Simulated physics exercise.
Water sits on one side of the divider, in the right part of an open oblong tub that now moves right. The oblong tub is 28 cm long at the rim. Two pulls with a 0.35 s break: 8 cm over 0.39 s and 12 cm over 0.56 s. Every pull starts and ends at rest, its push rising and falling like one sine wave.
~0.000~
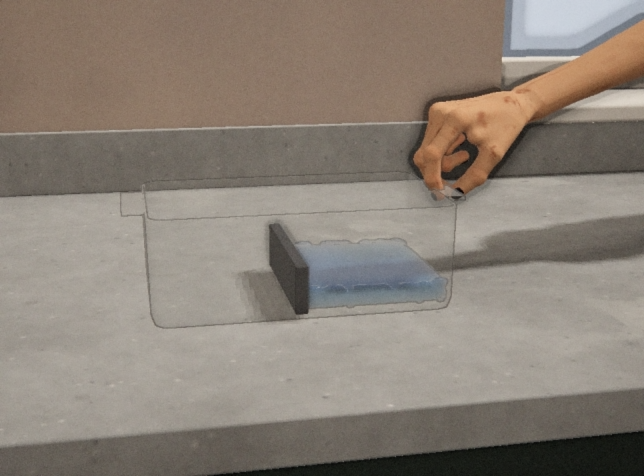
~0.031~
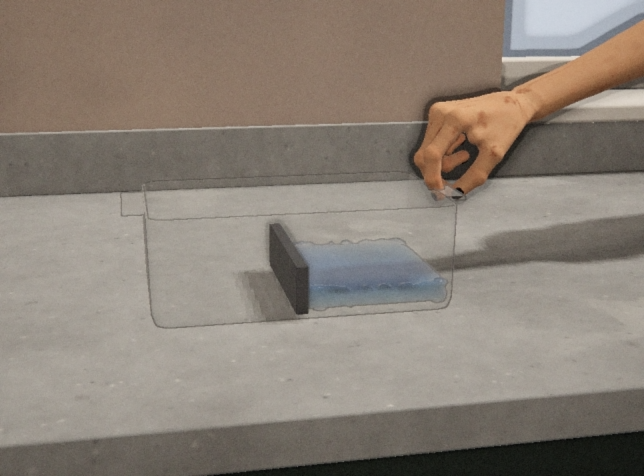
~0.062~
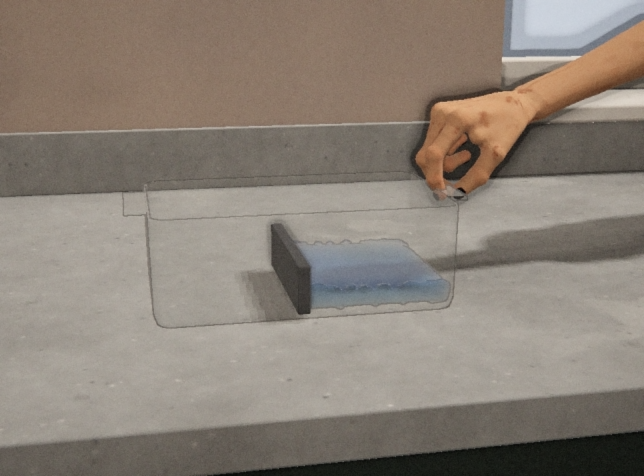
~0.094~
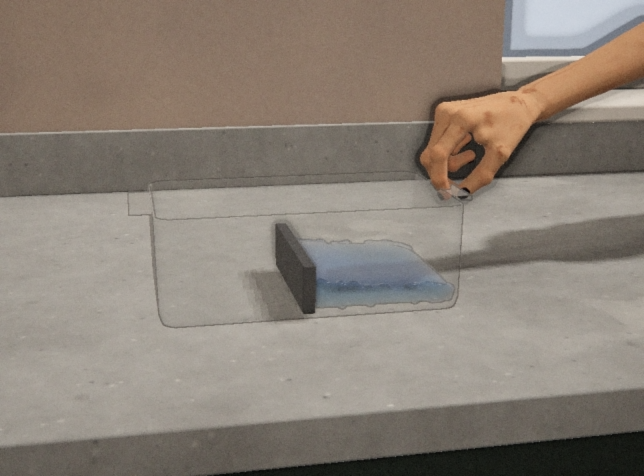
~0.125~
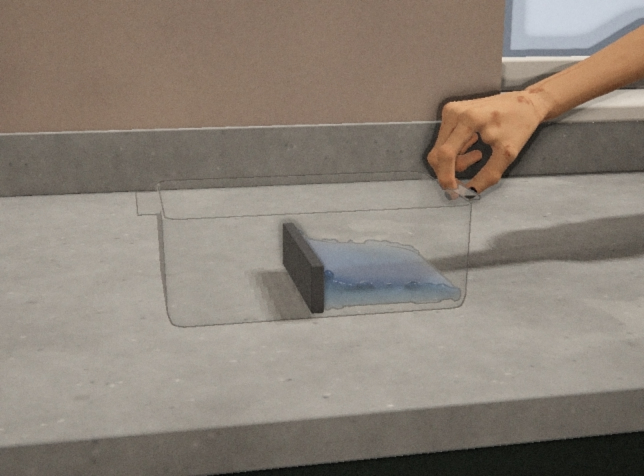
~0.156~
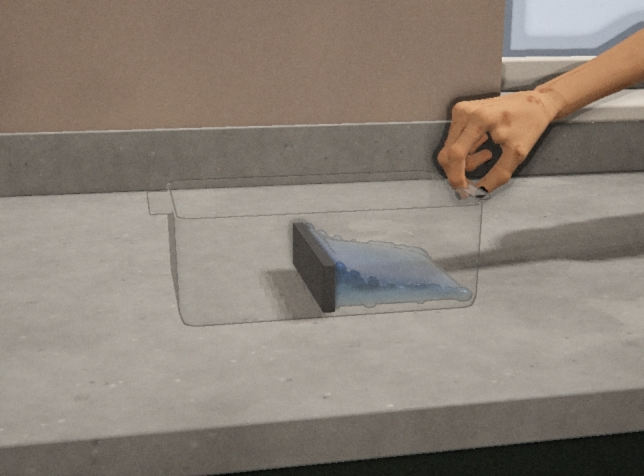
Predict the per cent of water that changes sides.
Close to 9 per cent.
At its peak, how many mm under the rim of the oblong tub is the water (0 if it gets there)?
Some 5 mm.
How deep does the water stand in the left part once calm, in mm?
Some 2 mm deep.
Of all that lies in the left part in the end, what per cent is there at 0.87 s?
Near 90 in a hundred.
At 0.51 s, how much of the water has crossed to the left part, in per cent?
Some 0 per cent.
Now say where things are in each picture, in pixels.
In the first frame, 0.0 cm from the start; oblong tub, level (292, 263) left, (425, 257) right, rim (431, 189); the top of the divider is at (301, 269).
In the second frame, 0.0 cm from the start; oblong tub, level (292, 263) left, (425, 257) right.
In the third frame, 0.2 cm from the start; oblong tub, level (294, 262) left, (426, 258) right.
In the fourth frame, 0.7 cm from the start; oblong tub, level (298, 257) left, (430, 262) right.
In the fifth frame, 1.5 cm from the start; oblong tub, level (306, 250) left, (426, 263) right.
In the sixth frame, 2.5 cm from the start; oblong tub, level (316, 243) left, (427, 264) right.
By 0.51 s it has gone 8 cm; 0 per cent is on the left side and 0 is out of the oblong tub.
By 0.87 s it has gone 9 cm; 7 per cent is on the left side and 0 is out of the oblong tub.
By 1.23 s it has gone 20 cm; 8 per cent is on the left side and 0 is out of the oblong tub.
By 1.59 s it has gone 20 cm; 8 per cent is on the left side and 0 is out of the oblong tub.
At rest 9 per cent is on the left side and 0 is out of the oblong tub.
